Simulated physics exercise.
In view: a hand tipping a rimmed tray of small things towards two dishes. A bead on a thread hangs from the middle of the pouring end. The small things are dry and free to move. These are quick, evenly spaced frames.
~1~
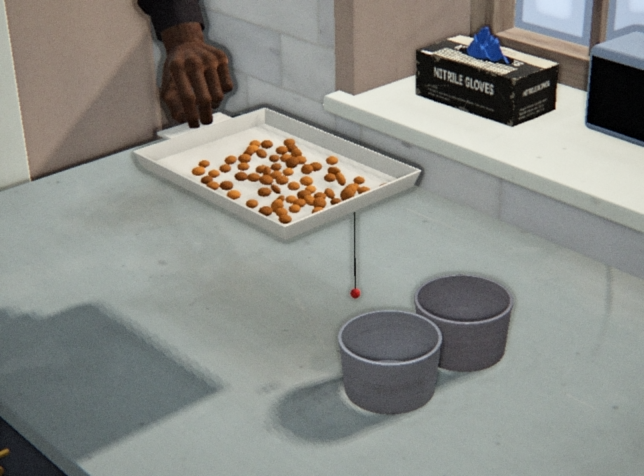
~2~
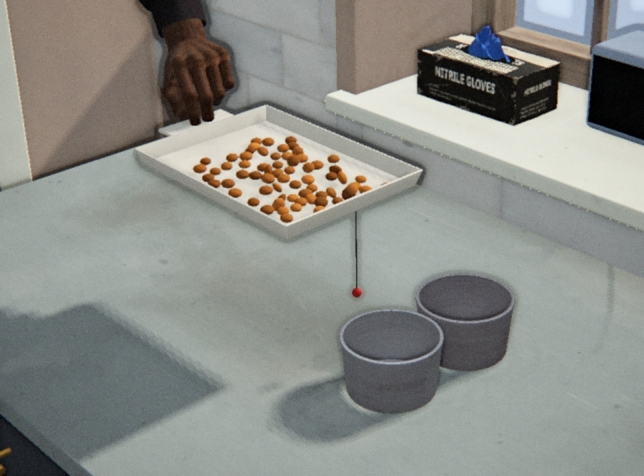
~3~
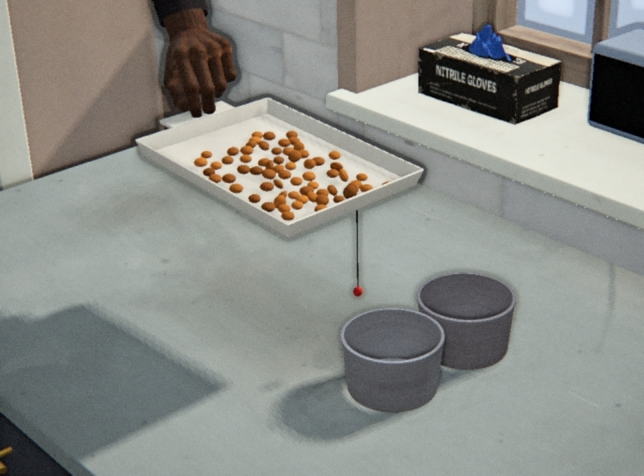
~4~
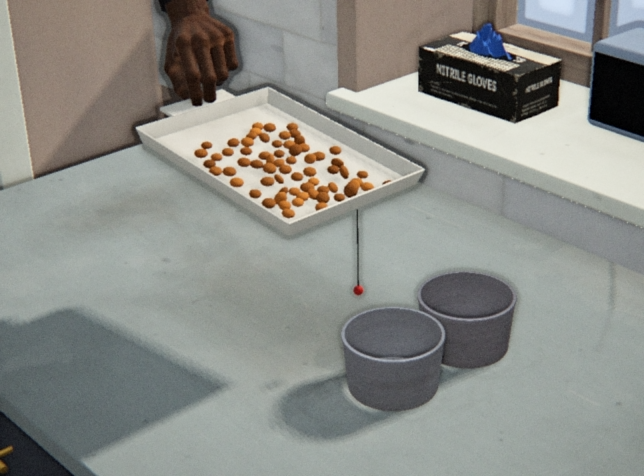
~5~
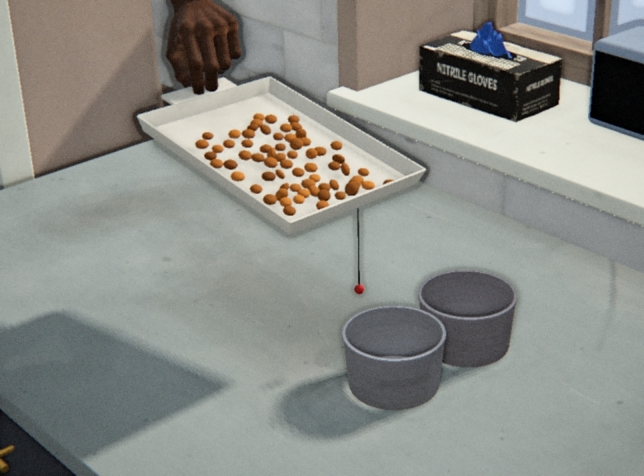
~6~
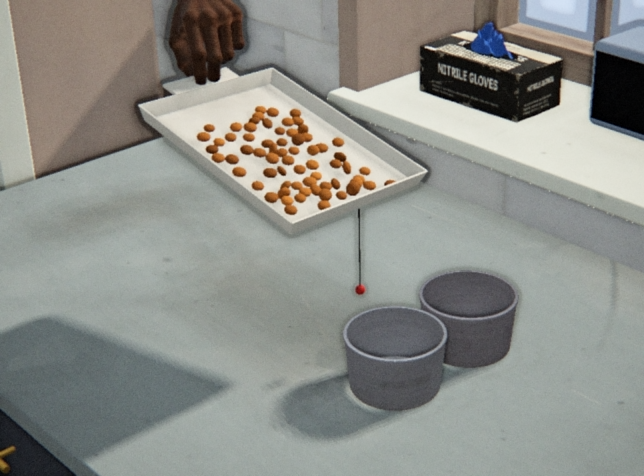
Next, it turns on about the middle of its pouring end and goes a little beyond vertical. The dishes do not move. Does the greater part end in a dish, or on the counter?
They take more than half between them.
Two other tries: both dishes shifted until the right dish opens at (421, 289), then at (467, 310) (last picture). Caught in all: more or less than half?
In turn: Over half; less than half.
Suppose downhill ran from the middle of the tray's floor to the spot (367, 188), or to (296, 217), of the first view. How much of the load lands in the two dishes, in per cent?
First some 20, then 10 per cent.
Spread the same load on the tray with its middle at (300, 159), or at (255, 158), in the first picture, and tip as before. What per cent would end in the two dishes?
About 80 and 80 per cent.
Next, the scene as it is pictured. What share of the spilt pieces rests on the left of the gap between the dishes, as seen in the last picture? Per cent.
It comes to 90 per cent or so.
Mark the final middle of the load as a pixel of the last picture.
Close to (411, 368).
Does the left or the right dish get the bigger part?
Fuller: The dish on the left.
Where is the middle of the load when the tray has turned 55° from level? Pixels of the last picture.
Close to (357, 178).
Shortly afterwards, tray tipped steeply; the whole lot on the tray.
Next, tray tipped right over; near half on the tray; near a quarter in the left dish; a little in the right dish; a little outside both; near a quarter in the air.
Some moments later, tray tipped past a quarter turn; near half in the left dish; near a quarter in the right dish; near a quarter outside both.
In the end, tray tipped past a quarter turn; near half in the left dish; near a quarter in the right dish; near a quarter outside both.
